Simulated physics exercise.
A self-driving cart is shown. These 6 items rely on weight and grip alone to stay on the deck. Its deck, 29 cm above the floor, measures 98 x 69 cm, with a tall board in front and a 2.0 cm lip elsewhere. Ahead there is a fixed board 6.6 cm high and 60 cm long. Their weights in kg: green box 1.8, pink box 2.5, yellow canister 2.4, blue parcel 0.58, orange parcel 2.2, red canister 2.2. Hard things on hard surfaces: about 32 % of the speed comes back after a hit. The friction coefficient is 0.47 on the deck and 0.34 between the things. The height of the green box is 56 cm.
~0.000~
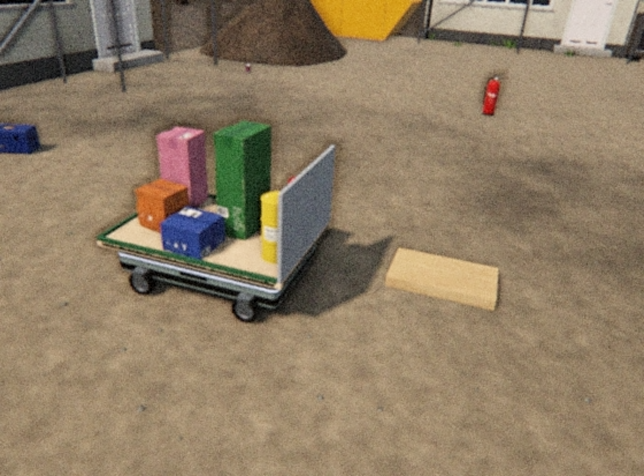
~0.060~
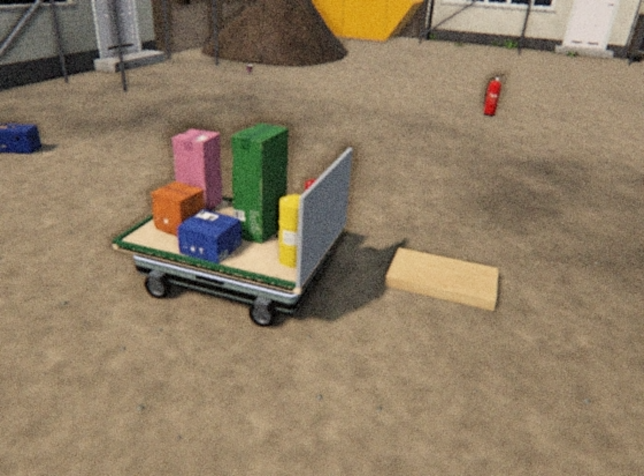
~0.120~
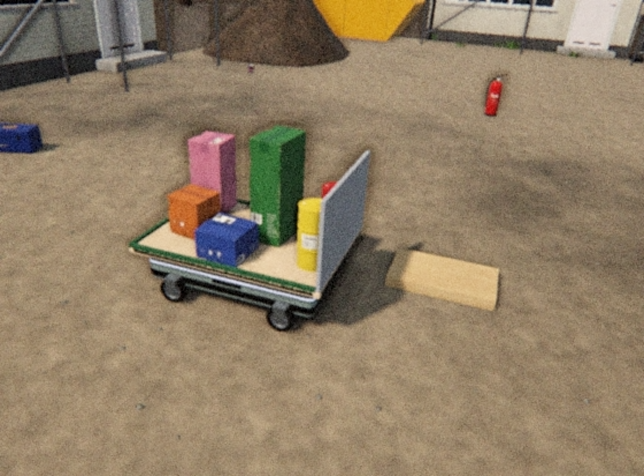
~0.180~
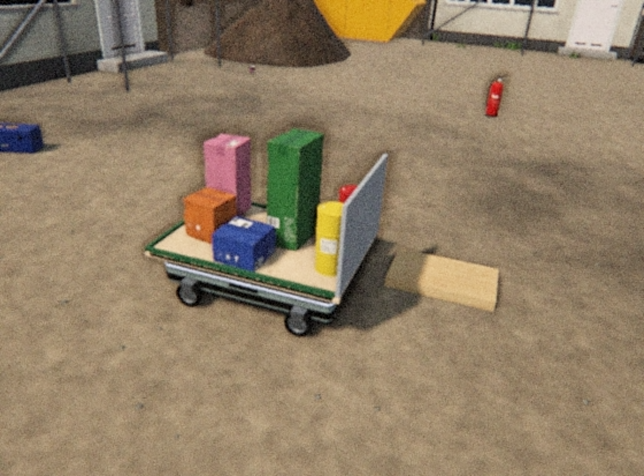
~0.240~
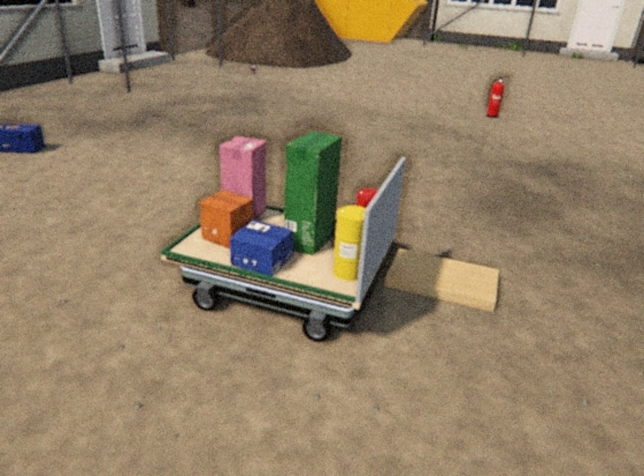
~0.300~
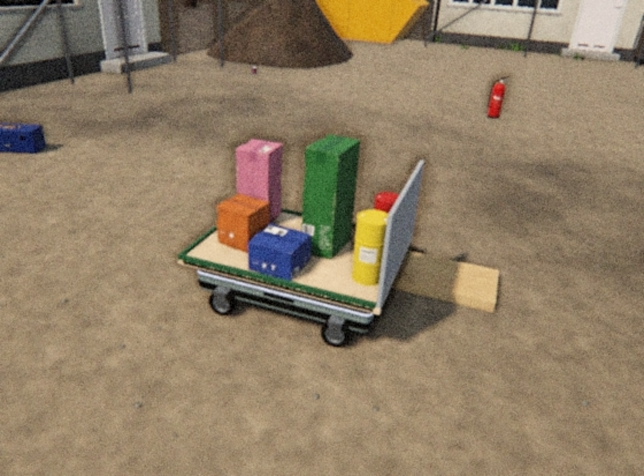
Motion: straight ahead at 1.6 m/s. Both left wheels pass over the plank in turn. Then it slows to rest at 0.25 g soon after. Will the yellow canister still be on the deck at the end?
No, leaves the carrier.
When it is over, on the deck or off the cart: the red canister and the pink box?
At the end the red canister stays inside the limits and the pink box winds up past the limits.
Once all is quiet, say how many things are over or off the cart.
I get 4.
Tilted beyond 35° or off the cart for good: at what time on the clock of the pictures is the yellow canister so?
Somewhere about 0.7 s.
Around 0.60 s, 96 cm covered; yellow canister at 28° to upright near (458, 263); red canister at 28° to upright; green box at 27° to upright.
Around 0.90 s, 144 cm covered; yellow canister on its side near (542, 325); green box at 61° to upright; red canister on its side.
Around 1.20 s, 192 cm covered; pink box and yellow canister now off the cart; red canister on its side; green box on its side.
Around 1.60 s, 243 cm covered; red canister on its side; green box at 65° to upright; orange parcel at 6° to upright.
Finally (3.0 s), off the cart, pink box and yellow canister; on their side or leaning hard on the deck, green box and red canister; the other 2 still in place (within 10 cm).
